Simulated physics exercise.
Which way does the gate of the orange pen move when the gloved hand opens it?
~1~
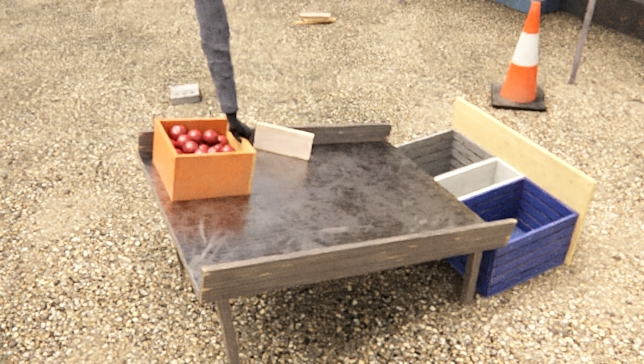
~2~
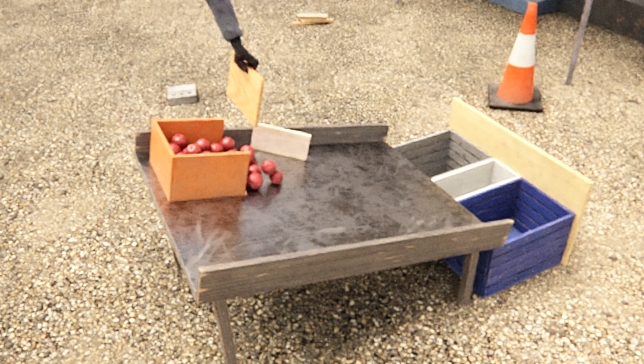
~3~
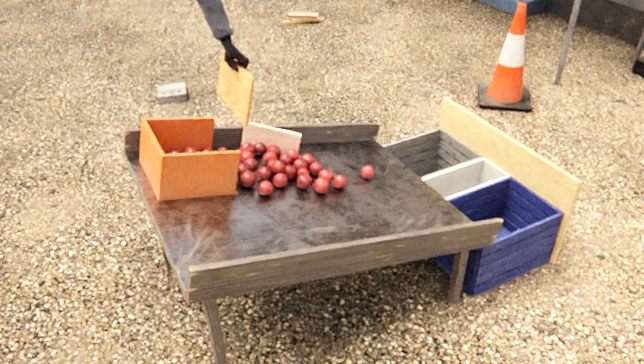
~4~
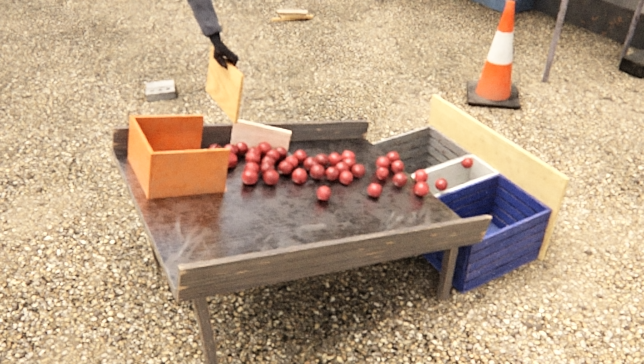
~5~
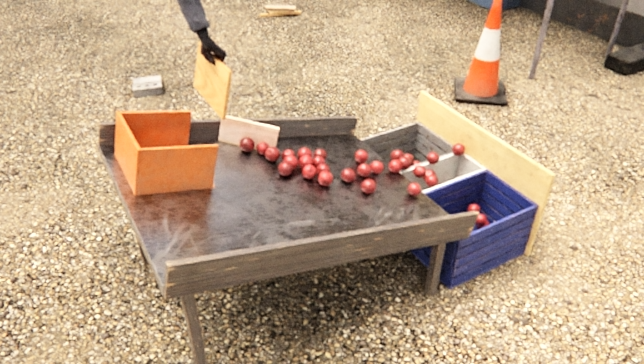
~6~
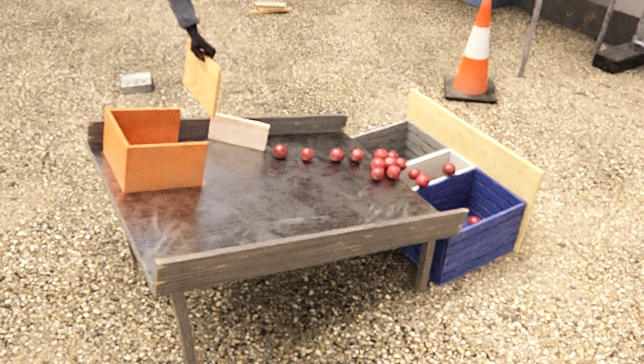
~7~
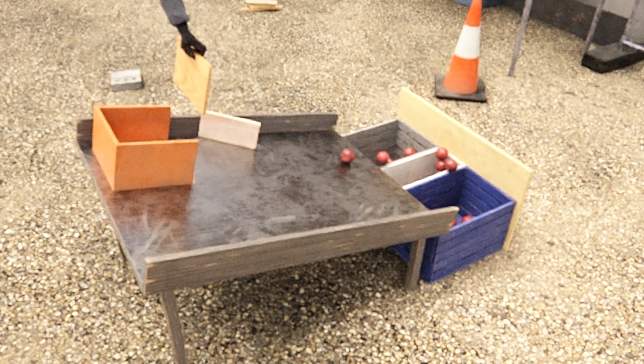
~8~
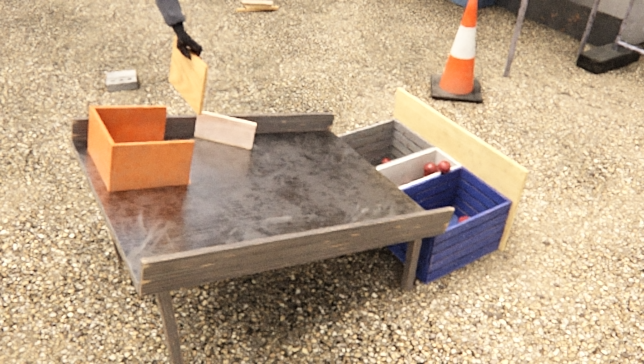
The gate moves up, and the hand then keeps holding it above the table.
